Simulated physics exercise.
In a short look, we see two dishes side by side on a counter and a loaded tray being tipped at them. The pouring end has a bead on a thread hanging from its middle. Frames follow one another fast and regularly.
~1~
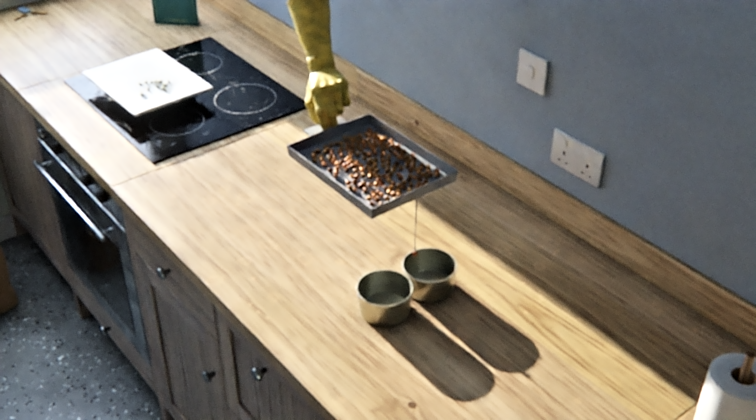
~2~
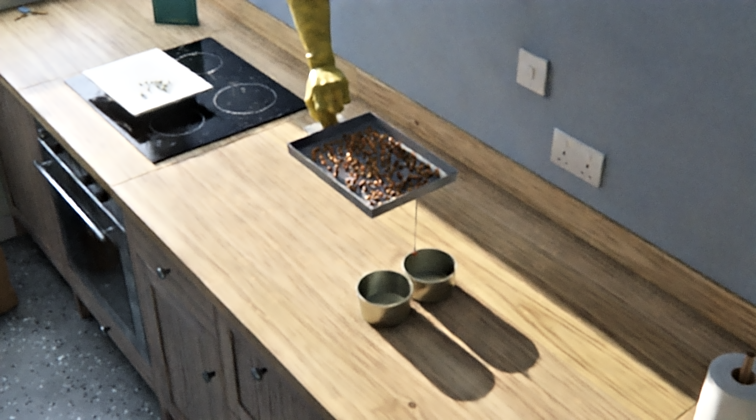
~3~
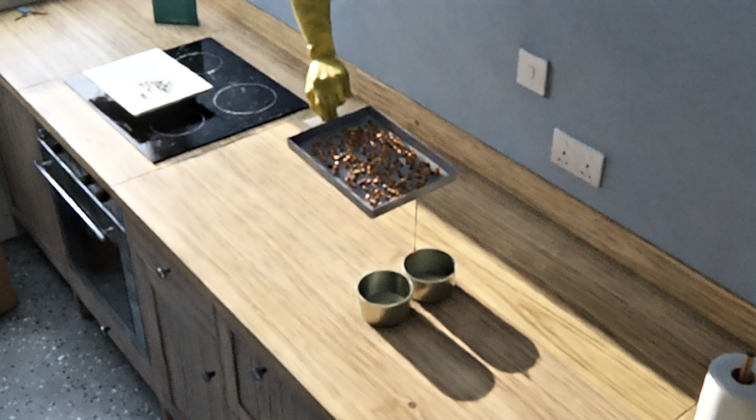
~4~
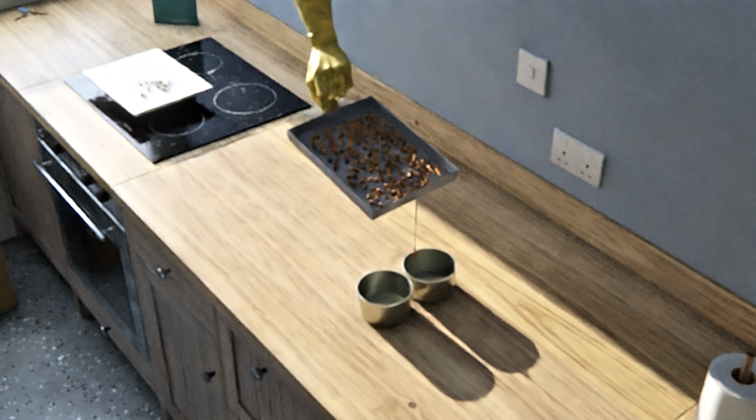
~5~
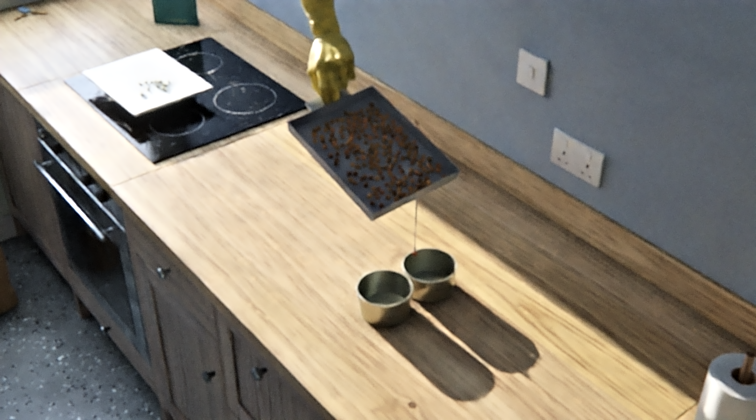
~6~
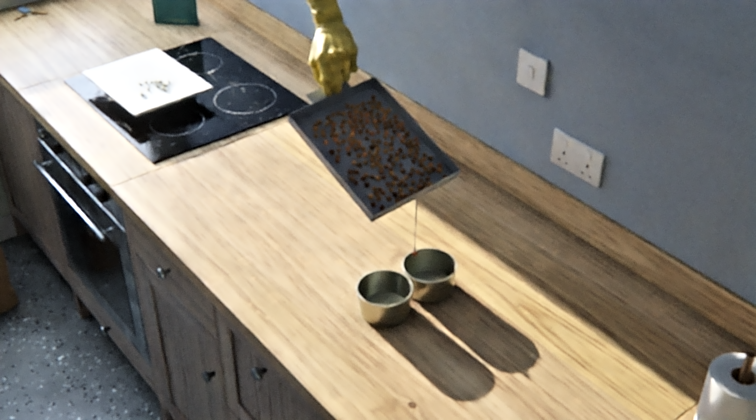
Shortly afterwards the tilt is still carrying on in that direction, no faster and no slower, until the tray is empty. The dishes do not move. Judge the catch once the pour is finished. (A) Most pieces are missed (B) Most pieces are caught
The answer is B.
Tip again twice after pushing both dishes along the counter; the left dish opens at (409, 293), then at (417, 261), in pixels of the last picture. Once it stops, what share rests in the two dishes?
Close to 80 in a hundred, then close to 0 in a hundred.
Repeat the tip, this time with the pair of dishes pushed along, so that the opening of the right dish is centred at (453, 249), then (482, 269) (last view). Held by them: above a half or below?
The first time it's lower than half, the second time lower than half.
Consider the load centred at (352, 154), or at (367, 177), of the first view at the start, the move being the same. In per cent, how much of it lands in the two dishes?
The first start yields 70 per cent, the second 70 per cent.
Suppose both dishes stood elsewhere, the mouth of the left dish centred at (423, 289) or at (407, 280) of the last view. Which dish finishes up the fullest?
Try 1: The dish at left; try 2: The dish at left.
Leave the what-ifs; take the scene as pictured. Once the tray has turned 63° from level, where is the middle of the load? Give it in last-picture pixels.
(403, 188).
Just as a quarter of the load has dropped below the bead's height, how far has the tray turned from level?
I'd say close to 110 degrees.
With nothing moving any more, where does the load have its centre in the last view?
Near (398, 307), more or less.
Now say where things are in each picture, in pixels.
Corners of the pouring end at (372, 208) and (457, 170), level; middle of the load at (375, 165), roasted chickpeas; left dish at (402, 311); right dish at (447, 287); bead on its thread at (415, 254), in the first picture.
Corners of the pouring end at (372, 208) and (457, 170), level; middle of the load at (375, 164), in the second picture.
Corners of the pouring end at (372, 209) and (457, 170), tipped barely, lowest at the left corner; middle of the load at (376, 161), in the third picture.
Corners of the pouring end at (373, 211) and (458, 170), tipped a little, lowest at the left corner; middle of the load at (376, 156), in the fourth picture.
Corners of the pouring end at (373, 213) and (458, 170), tipped clearly, lowest at the left corner; middle of the load at (377, 152), in the fifth picture.
Corners of the pouring end at (374, 214) and (459, 170), tipped clearly, lowest at the left corner; middle of the load at (378, 149); left dish at (402, 311); right dish at (447, 287), in the sixth picture.
Soon, tray tipped steeply; nearly all on the tray; a stray few in the air.
A while on, tray tipped past a quarter turn; most on the tray; a small part in the left dish; a small part outside both; a stray few in the air.
Towards the end, tray tipped past a quarter turn; about half in the left dish; about a quarter in the right dish; about a quarter outside both.
Finally, tray tipped past a quarter turn; about half in the left dish; a small part in the right dish; about a third outside both.
